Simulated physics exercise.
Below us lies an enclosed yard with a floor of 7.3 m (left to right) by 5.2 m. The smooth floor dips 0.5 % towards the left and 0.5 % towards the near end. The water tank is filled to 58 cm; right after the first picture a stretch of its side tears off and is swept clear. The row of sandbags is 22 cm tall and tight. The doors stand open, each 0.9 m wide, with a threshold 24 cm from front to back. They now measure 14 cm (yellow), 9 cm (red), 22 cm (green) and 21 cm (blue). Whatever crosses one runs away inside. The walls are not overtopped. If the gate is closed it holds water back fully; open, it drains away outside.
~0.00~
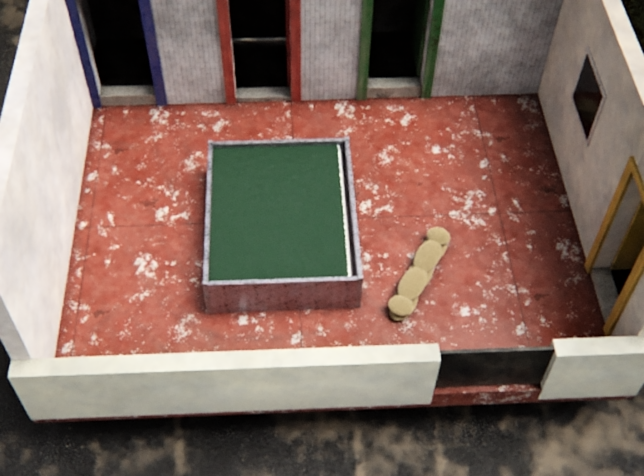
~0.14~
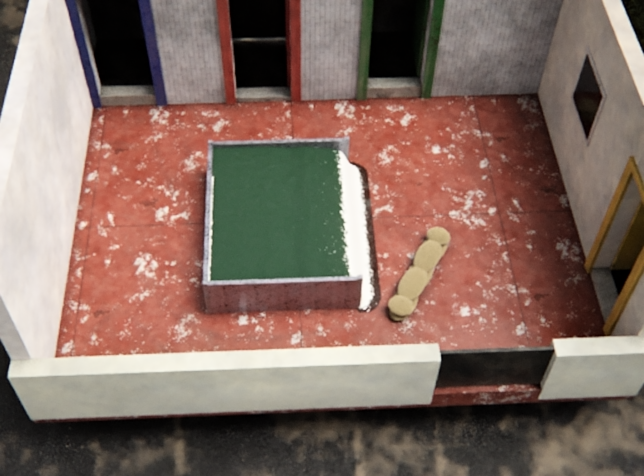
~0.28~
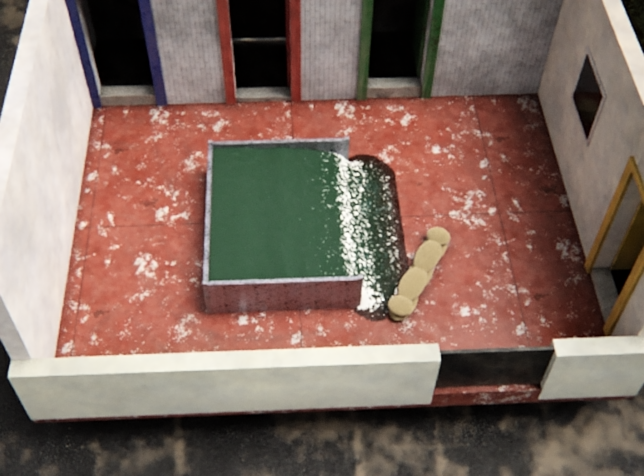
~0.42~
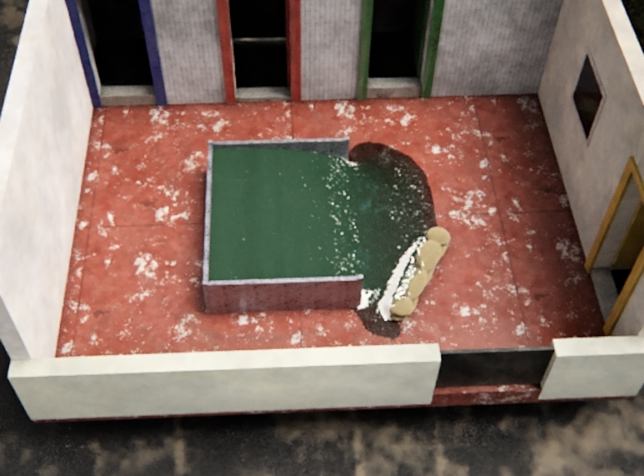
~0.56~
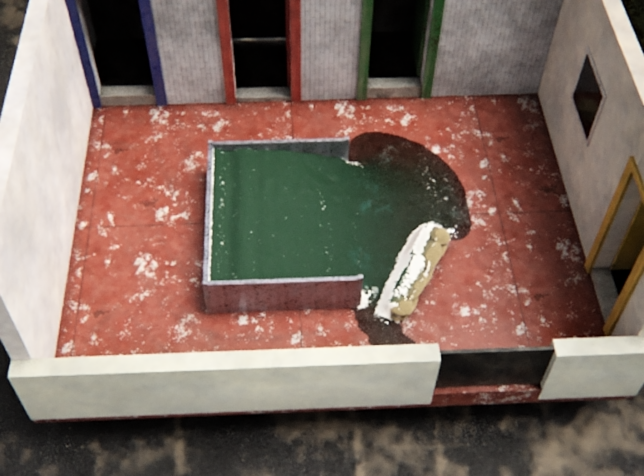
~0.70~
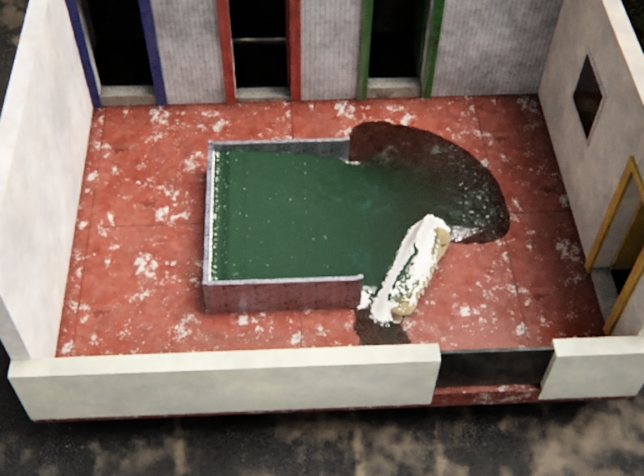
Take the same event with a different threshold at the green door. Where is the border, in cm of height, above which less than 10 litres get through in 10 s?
Close to 14 cm is just enough.
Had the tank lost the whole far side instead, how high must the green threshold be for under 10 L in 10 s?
Then roughly 13.0 cm.
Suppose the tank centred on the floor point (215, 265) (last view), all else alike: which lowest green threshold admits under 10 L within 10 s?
Then roughly 14.5 cm.
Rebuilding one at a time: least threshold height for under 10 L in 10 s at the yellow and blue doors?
About 12.0 cm at yellow and 8.0 cm at blue.
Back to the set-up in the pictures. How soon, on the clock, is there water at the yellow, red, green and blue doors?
Yellow 1.8 s, red 4.0 s, green 1.5 s, blue 5.0 s.
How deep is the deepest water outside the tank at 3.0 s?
Up to some 34 cm.
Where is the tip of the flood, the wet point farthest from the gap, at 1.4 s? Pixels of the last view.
Near (543, 131).
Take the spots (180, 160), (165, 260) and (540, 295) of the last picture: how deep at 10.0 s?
About 4, 7 and 8 cm.
After 1.4 s water covers 40 % of the floor, deepest (40 cm) near (405, 275); it has not reached the green door.
After 3.0 s water covers 50 % of the floor, deepest (34 cm) near (535, 139); 7 cm at the green door, 0 litres in over its 22 cm threshold.
After 10.0 s water covers 95 % of the floor, deepest (14 cm) near (109, 378); 6 cm at the green door, 0 litres in over its 22 cm threshold.
At the green door as built, the water arrived by 1.5 s and peaked near 19 cm at 3.6 s.
Run again over the same 10 s with other heights there, 15 litres in over 13 cm, 2 litres over 17.5 cm. The limit of 10 litres is kept from about 14 cm up.
